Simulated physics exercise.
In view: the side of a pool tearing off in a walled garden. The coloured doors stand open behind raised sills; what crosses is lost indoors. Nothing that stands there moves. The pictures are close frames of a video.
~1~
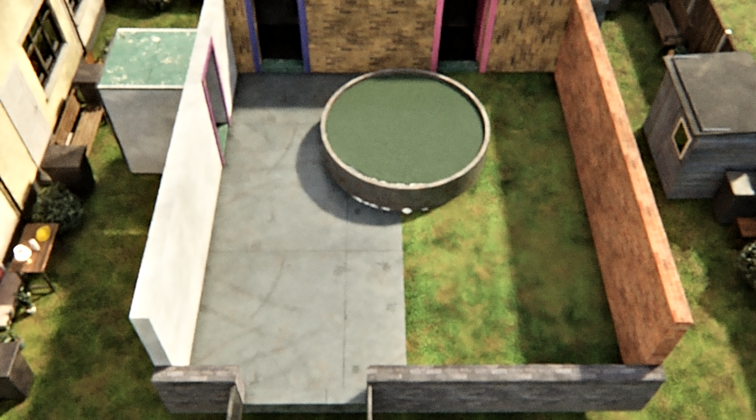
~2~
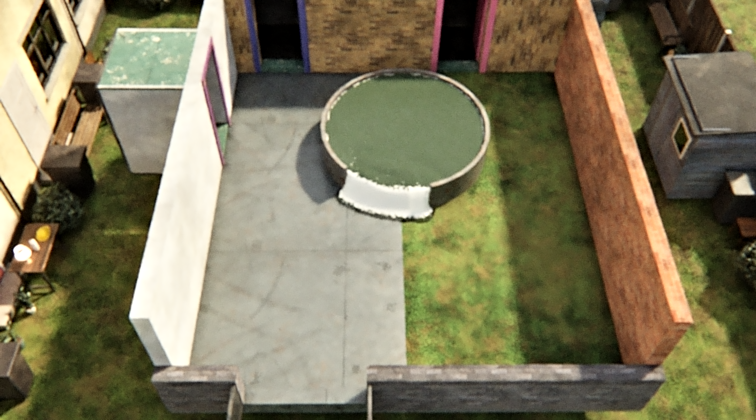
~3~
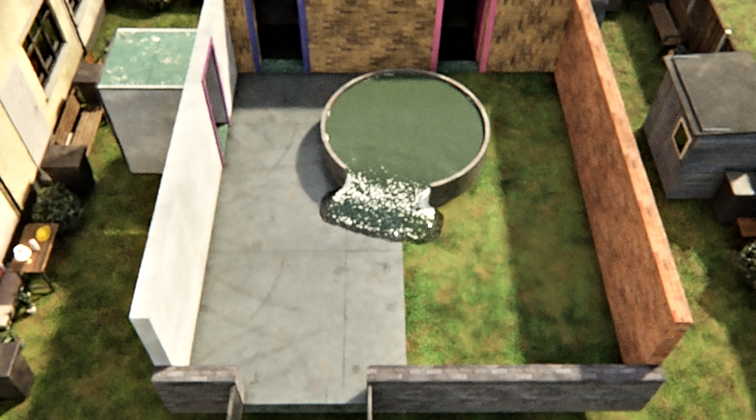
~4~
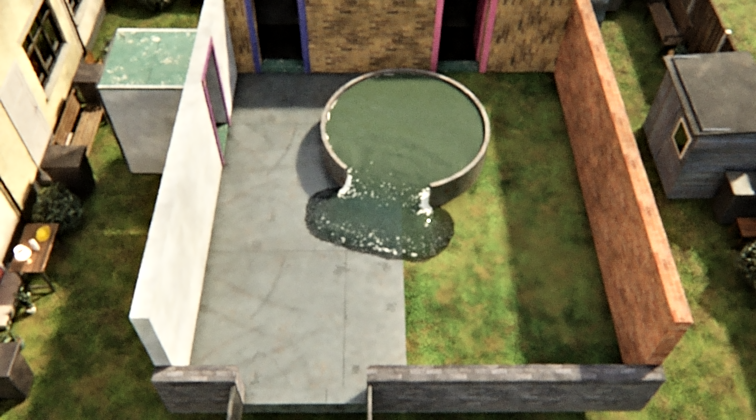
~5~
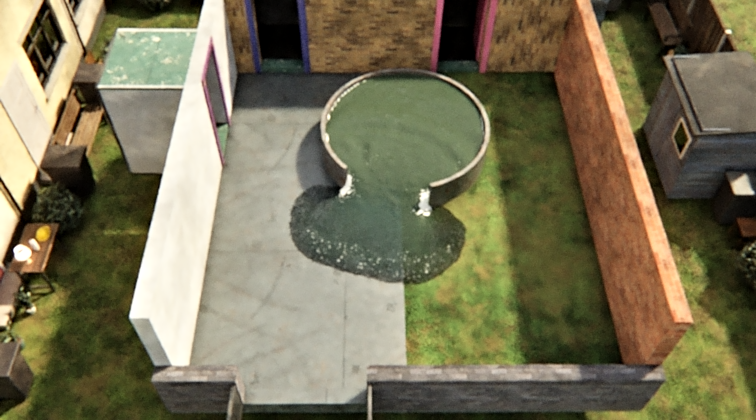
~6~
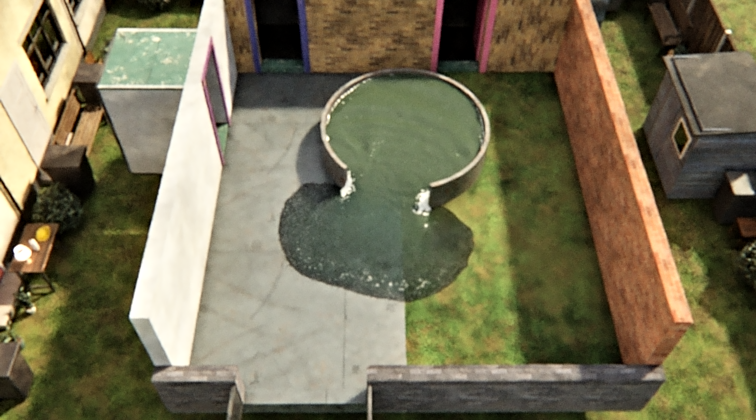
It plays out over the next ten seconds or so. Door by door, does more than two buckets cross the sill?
In the end: The purple door holds within the limit; the pink door holds within the limit; the blue door holds within the limit.
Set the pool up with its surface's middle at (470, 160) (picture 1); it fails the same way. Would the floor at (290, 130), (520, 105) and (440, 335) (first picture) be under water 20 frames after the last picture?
As listed: Not flooded, no water, awash.
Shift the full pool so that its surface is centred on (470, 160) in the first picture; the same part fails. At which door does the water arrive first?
The door marked purple.
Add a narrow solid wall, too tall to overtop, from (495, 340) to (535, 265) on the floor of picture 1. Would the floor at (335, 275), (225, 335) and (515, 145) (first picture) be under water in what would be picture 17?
As listed: Awash, covered, not flooded.
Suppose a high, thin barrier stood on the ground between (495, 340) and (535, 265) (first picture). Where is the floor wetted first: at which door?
That is the purple one.
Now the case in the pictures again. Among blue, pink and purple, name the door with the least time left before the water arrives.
I say the purple one.
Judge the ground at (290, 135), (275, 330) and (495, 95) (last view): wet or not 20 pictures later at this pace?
One after the other: Not flooded, flooded, clear.
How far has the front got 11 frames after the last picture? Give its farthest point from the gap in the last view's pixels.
Around (186, 389).
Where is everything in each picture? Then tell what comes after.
Still water in the round tank at (405, 127), in the first picture.
Water pours out at (385, 199) and has run to (341, 192), in the second picture.
The front is at (327, 216), out from the gap at (385, 200), in the third picture.
The front is at (313, 227), out from the gap at (385, 201), in the fourth picture.
Water pours out at (385, 201) and has run to (301, 245), in the fifth picture.
The front is at (293, 259), out from the gap at (385, 201), in the sixth picture.
A moment on, water covers 30 % of the floor; the purple door not reached, the pink door not reached, the blue door not reached.
Next, water covers 40 % of the floor; the purple door not reached, the pink door not reached, the blue door not reached.
Then, water covers 50 % of the floor; the purple door not reached, the pink door not reached, the blue door not reached.
Later, water covers 60 % of the floor; the purple door wet at the sill, nothing in, the pink door not reached, the blue door not reached.
In the end, water covers 80 % of the floor; the purple door wet at the sill, nothing in, the pink door not reached, the blue door wet at the sill, nothing in.
